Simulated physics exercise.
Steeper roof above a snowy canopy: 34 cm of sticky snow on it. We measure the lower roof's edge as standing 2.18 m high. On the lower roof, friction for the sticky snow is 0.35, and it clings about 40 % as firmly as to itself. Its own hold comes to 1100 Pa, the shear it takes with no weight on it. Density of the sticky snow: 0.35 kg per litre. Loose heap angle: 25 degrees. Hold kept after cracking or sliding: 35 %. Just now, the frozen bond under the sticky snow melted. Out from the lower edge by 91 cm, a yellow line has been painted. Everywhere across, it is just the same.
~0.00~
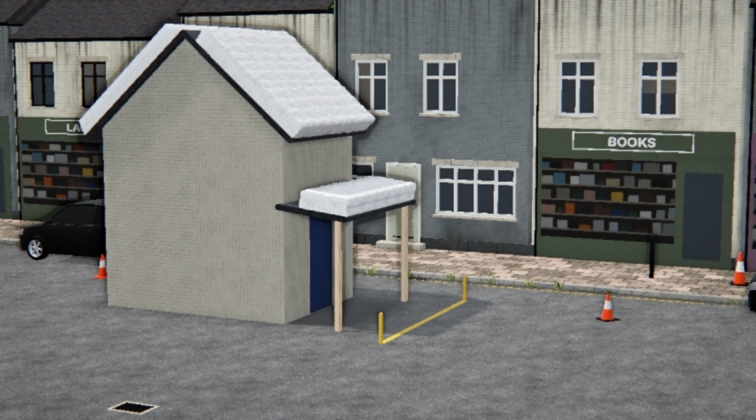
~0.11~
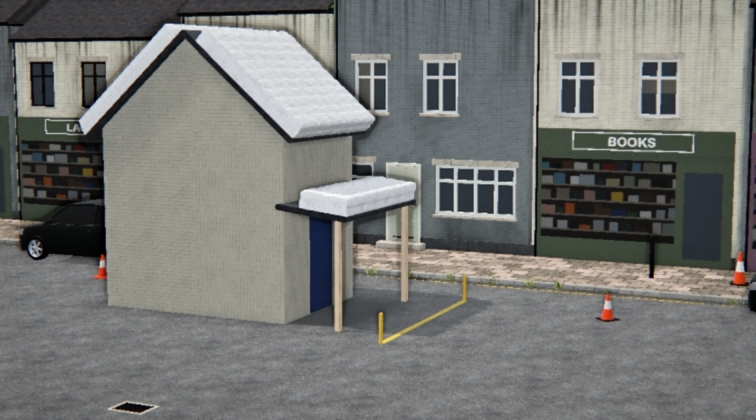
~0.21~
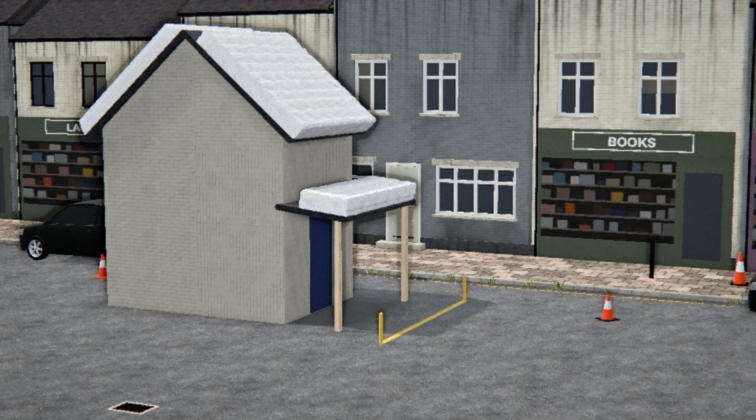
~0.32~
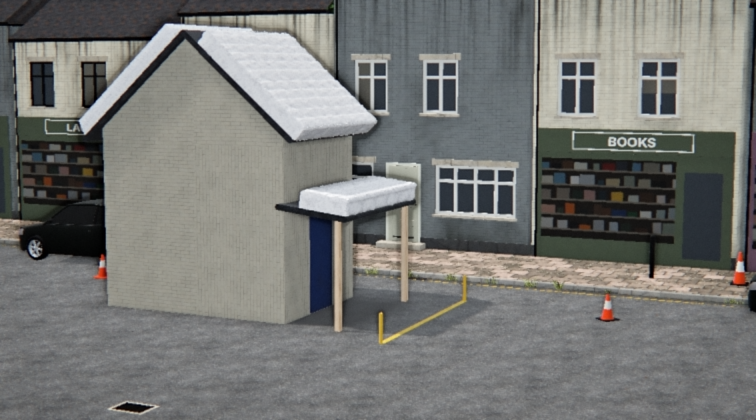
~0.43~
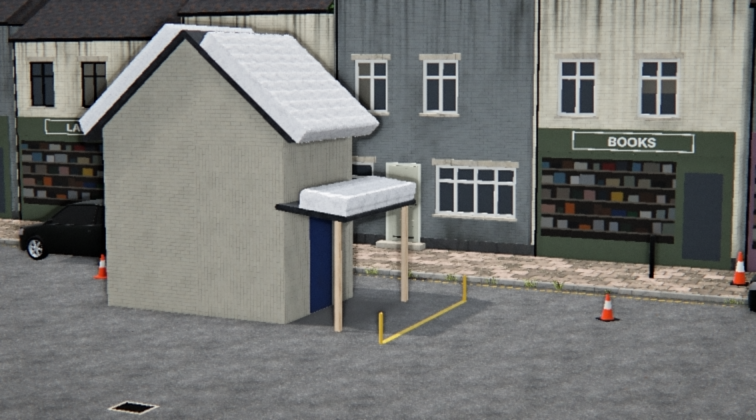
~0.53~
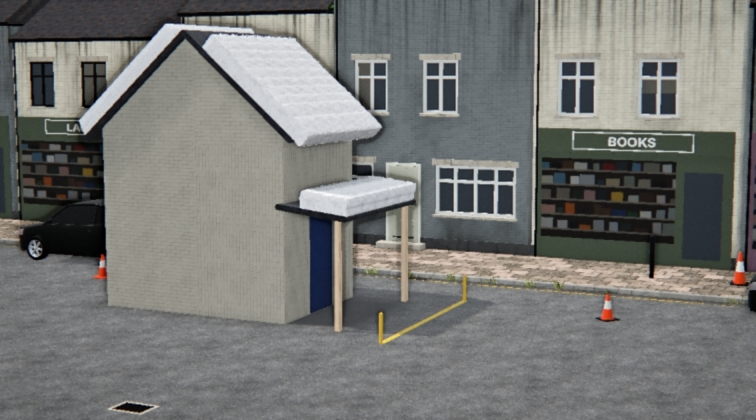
Snow on the small building's upper roof slides slowly down toward the right in one piece.
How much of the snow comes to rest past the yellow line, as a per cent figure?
Roughly 45 per cent.
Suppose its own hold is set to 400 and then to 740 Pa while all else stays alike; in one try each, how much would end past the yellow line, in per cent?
First try roughly 60 per cent, second try roughly 55 per cent.
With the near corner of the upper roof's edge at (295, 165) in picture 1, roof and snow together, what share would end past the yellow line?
16 %, roughly.
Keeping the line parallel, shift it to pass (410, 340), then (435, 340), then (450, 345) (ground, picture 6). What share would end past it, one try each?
First try around 35 per cent, second around 20 per cent, third around 14 per cent.
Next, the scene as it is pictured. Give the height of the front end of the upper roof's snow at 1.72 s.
2.2 m, roughly.
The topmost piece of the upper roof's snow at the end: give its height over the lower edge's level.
It ends up some 0.6 m higher than the lower edge.
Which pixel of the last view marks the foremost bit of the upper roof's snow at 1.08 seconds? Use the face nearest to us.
(329, 186), give or take.
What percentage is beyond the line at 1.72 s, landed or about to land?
I'd put it at close to 0 in a hundred.
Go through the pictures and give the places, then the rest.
In the first picture, front end of the sticky snow at (294, 137).
In the second picture, front end of the sticky snow at (294, 123), its middle shifted 8 mm.
In the third picture, front end of the sticky snow at (294, 124), its middle shifted 3.0 cm.
In the fourth picture, front end of the sticky snow at (296, 124), its middle shifted 6.9 cm, 3 % of it past the upper edge, in one piece.
In the fifth picture, front end of the sticky snow at (298, 124), its middle shifted 13 cm, 5 % of it past the upper edge, in one piece.
In the sixth picture, front end of the sticky snow at (301, 126), its middle shifted 20 cm, 7 % of it past the upper edge, in one piece.
By 1.08 s, none is below the lower edge and 0 % is past the line.
By 1.72 s, none is below the lower edge and 0 % is past the line.
By 2.36 s, 40 % is below the lower edge and 21 % is past the line.
By 3.00 s, 62 % is below the lower edge and 45 % is past the line.
By 4.60 s, at the end, 73 % is below the lower edge and 45 % is past the line.
